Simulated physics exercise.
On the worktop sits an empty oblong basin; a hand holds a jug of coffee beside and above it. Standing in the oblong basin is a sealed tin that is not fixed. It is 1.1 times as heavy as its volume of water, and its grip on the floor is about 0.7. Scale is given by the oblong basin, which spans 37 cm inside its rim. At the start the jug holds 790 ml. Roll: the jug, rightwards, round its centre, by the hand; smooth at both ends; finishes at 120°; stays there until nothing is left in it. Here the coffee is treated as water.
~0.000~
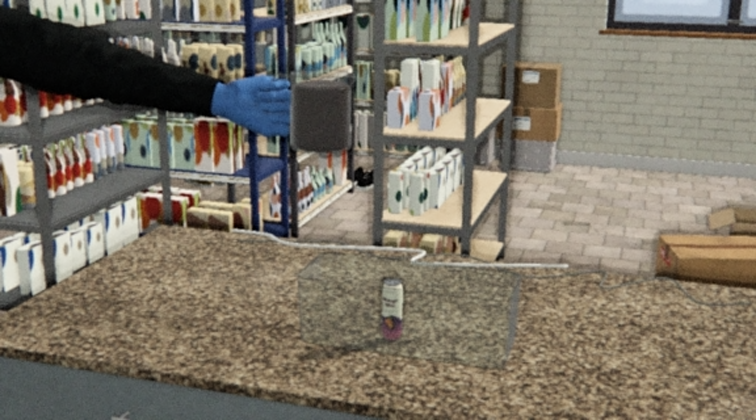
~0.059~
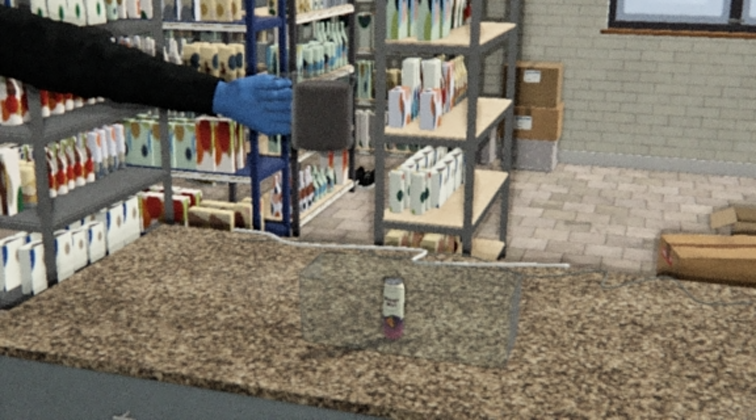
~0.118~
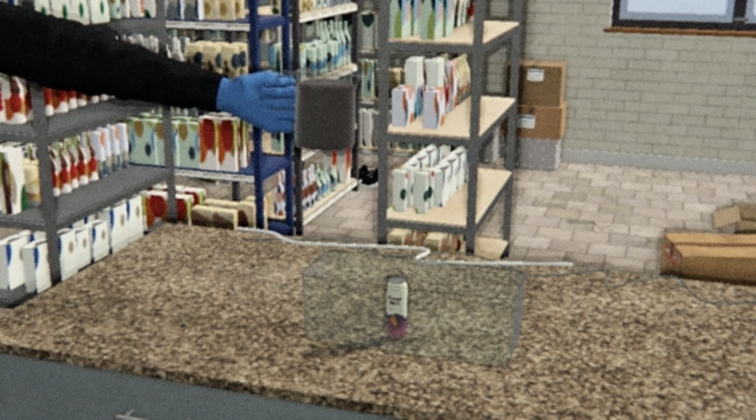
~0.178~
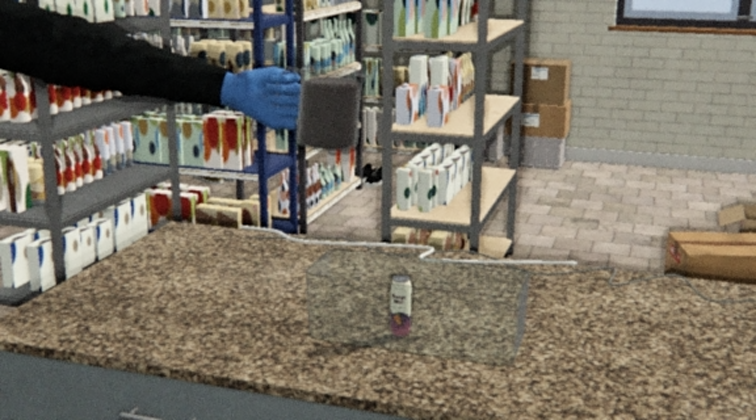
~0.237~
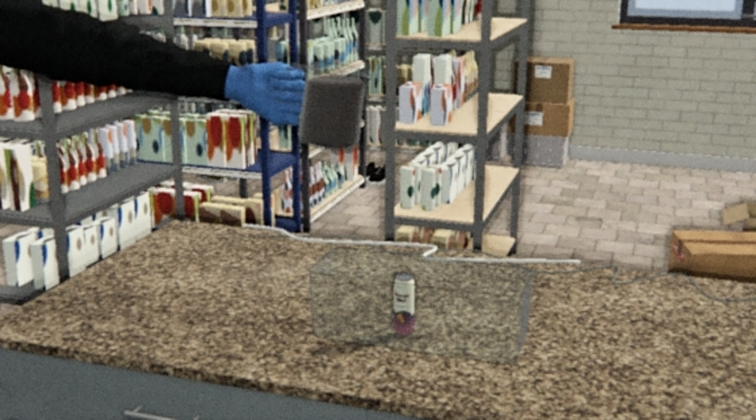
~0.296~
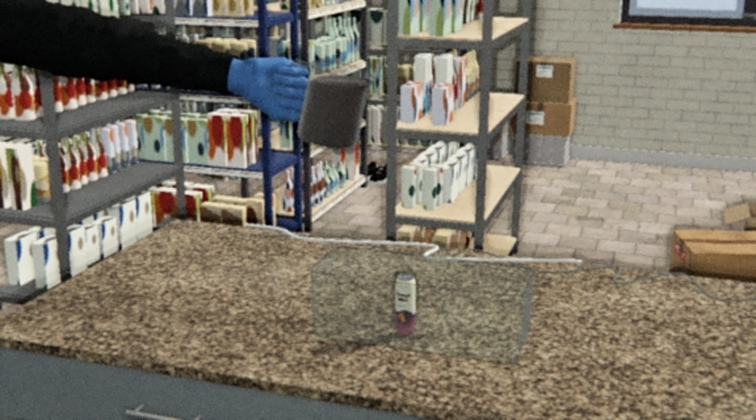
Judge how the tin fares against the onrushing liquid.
It withstands it and stays upright.
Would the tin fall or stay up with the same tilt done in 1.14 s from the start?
With that tilt, the tin stays on its base.
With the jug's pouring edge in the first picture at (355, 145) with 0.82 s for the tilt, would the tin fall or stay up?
Then the tin comes down.
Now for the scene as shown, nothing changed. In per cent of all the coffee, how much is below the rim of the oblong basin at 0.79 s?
About 2%.
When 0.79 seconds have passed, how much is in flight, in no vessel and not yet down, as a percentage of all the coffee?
It comes to roughly 16 per cent.
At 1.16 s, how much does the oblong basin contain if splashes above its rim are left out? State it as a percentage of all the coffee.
I'd say roughly 44 in a hundred of it.
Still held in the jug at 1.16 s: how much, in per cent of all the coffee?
22 %.
Then, 0.79 s in, the tilt is 69° and 81 per cent is still to pour; the tin stands where it began.
Then, 1.16 s in, the tilt is 108° and 22 per cent is still to pour; the tin stands where it began.
Then, 1.54 s in, the tilt is 120° and 0 per cent is still to pour; the tin stands where it began.
Then, 1.95 s in, the tilt is 120° and 0 per cent is still to pour; the tin stands where it began.
Finally, the tin stands where it began.
